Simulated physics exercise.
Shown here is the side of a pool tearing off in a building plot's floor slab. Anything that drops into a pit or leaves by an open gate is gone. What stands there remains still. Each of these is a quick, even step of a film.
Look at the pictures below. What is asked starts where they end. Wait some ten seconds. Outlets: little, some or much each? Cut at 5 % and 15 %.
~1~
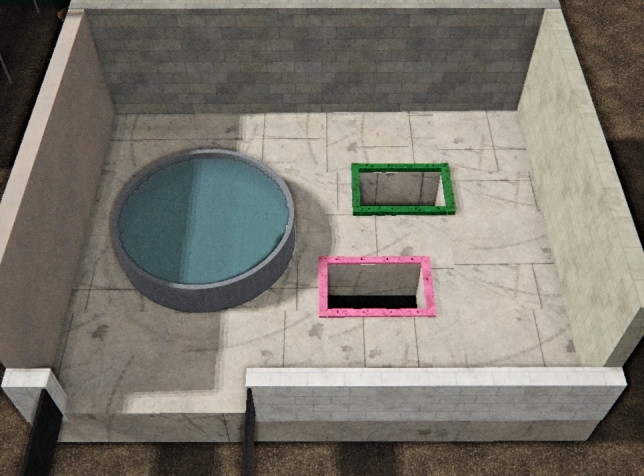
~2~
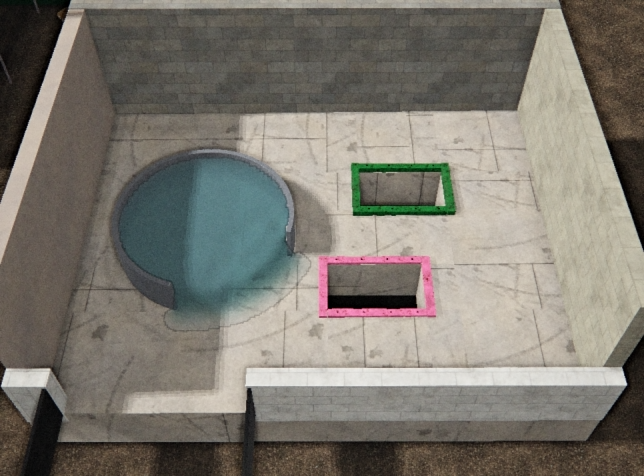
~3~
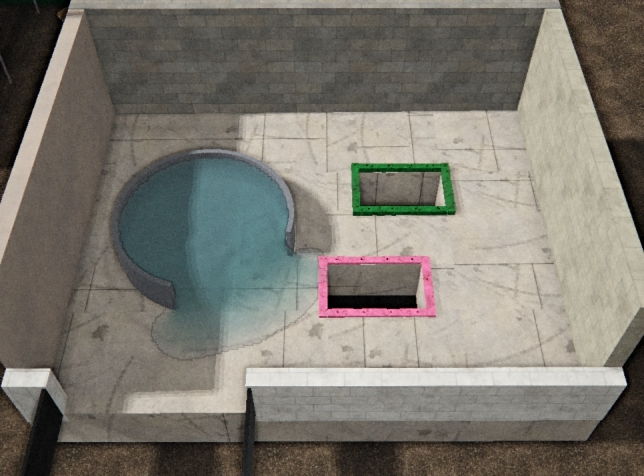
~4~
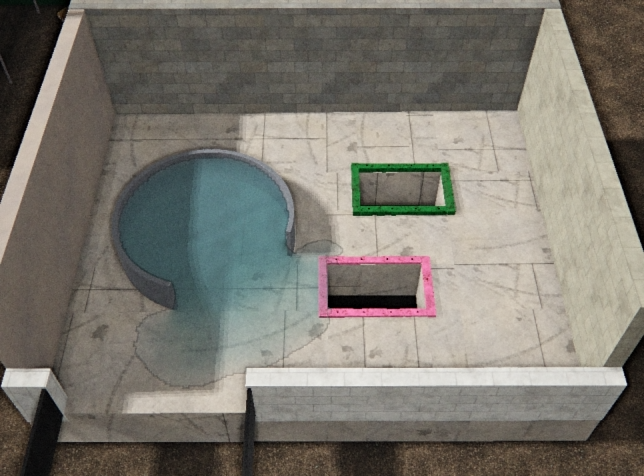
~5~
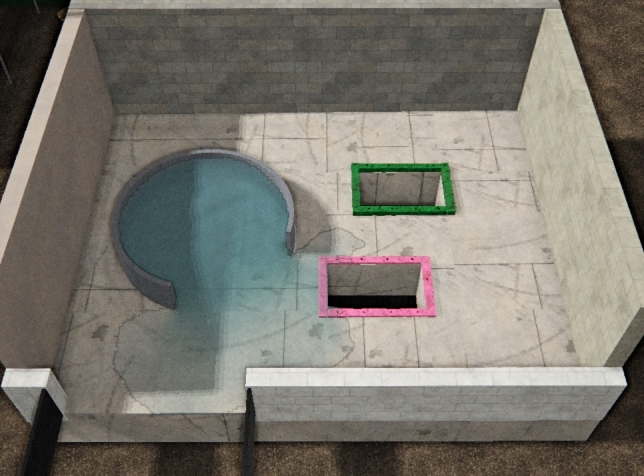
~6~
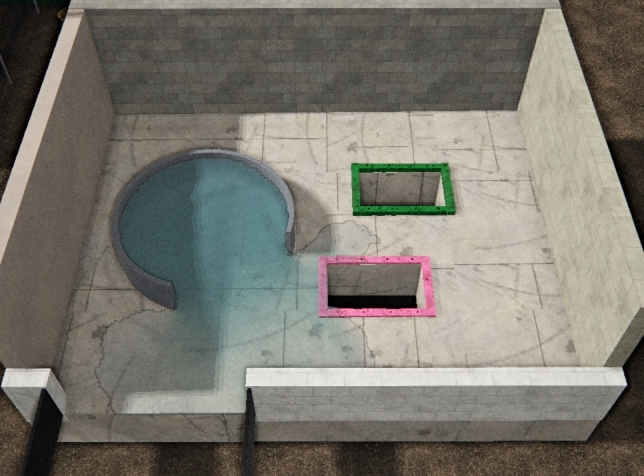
The gate: Much. The pink pit: Some. The green pit: Little.
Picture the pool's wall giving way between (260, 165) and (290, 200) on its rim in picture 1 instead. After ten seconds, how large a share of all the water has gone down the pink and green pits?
Approximately, pink takes 2 % and green takes 14 %.
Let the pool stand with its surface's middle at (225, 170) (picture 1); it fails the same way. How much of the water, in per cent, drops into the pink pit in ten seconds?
The pink pit gets 20 per cent.
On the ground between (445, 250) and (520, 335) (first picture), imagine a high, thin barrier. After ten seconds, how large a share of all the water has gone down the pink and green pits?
Percent shares - pink: 14; green: 0.
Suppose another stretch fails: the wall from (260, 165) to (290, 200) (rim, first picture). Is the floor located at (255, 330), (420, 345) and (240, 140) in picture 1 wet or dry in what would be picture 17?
As listed: Not flooded, no water, free of water.
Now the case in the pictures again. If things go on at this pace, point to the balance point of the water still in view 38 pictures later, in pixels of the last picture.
It's close to (355, 271).
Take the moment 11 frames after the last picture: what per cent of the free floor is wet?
Close to 30 percent, by my reckoning.
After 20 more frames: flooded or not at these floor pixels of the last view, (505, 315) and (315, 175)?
First swamped, then spared.
A moment on, water covers 20 % of the floor; the gate 5 %, the pink pit 3 %, the green pit 0 %.
Next, water covers 30 % of the floor; the gate 12 %, the pink pit 5 %, the green pit 0 %.
Then, water covers 35 % of the floor; the gate 21 %, the pink pit 7 %, the green pit 0 %.
Later, water covers 55 % of the floor; the gate 30 %, the pink pit 9 %, the green pit 0 %.
In the end, water covers 85 % of the floor; the gate 38 %, the pink pit 9 %, the green pit 0 %.
